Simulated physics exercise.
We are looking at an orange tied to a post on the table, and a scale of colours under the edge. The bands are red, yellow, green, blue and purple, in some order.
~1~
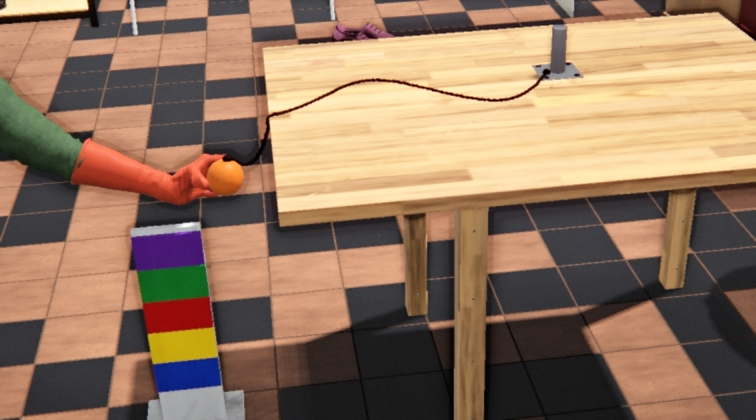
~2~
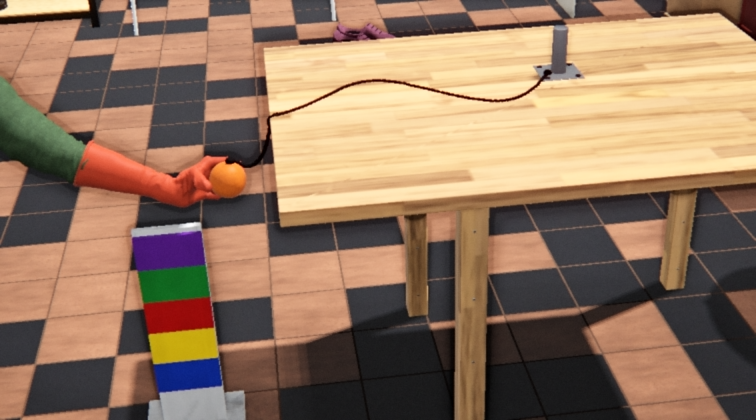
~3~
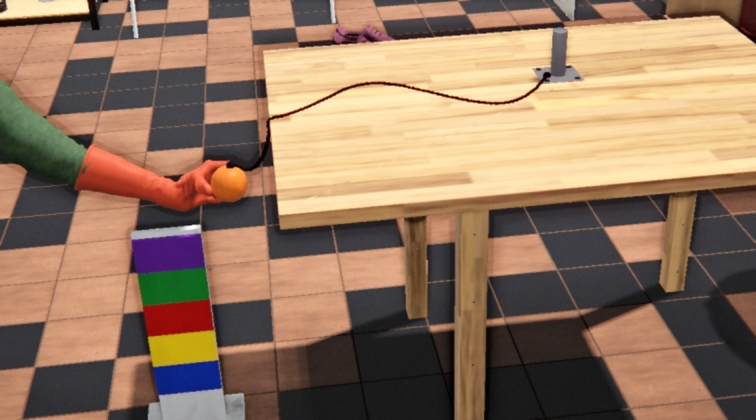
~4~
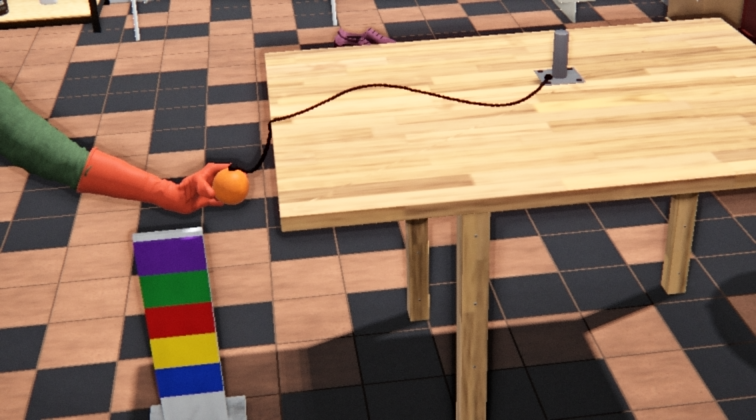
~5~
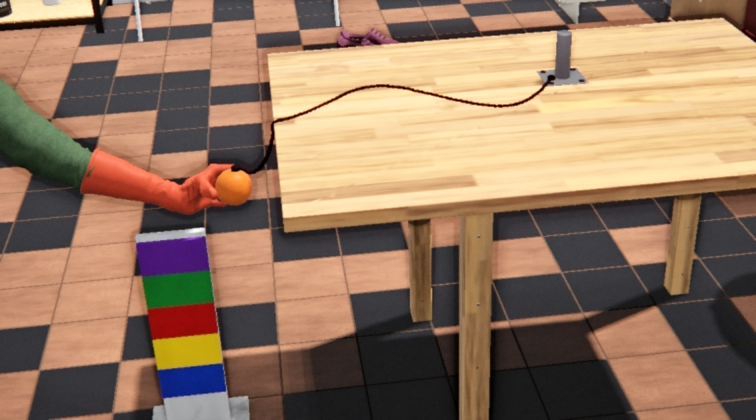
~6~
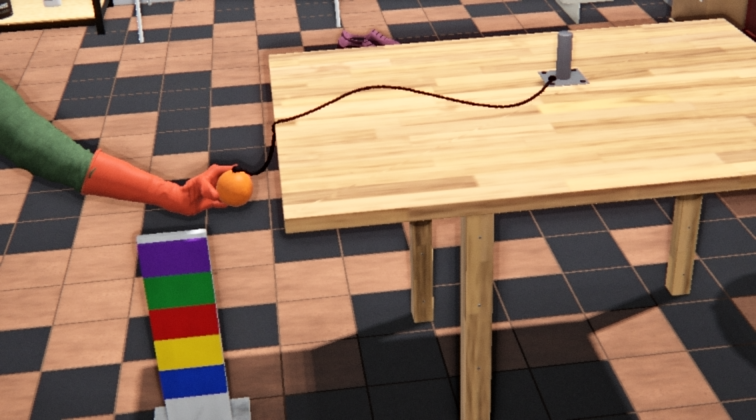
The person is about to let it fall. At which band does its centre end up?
Its centre hangs level with the green band.
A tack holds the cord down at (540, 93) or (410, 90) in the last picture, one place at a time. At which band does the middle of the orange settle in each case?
Try by try: Green; purple.
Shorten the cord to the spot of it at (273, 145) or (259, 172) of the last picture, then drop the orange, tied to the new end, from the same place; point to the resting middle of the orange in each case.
In that order: (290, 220) and (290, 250).
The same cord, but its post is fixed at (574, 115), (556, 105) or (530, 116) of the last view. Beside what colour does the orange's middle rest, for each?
One after the other, red; red; yellow.
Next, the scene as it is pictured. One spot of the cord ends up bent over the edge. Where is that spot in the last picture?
At (332, 102), roughly.
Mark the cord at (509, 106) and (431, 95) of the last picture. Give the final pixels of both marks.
The first at (472, 91), the second at (393, 104).
A little later, orange near (290, 267); level with green.
Next, orange near (283, 277); level with green.
When it is over, orange near (286, 276); level with green. Its middle rests at the green band.
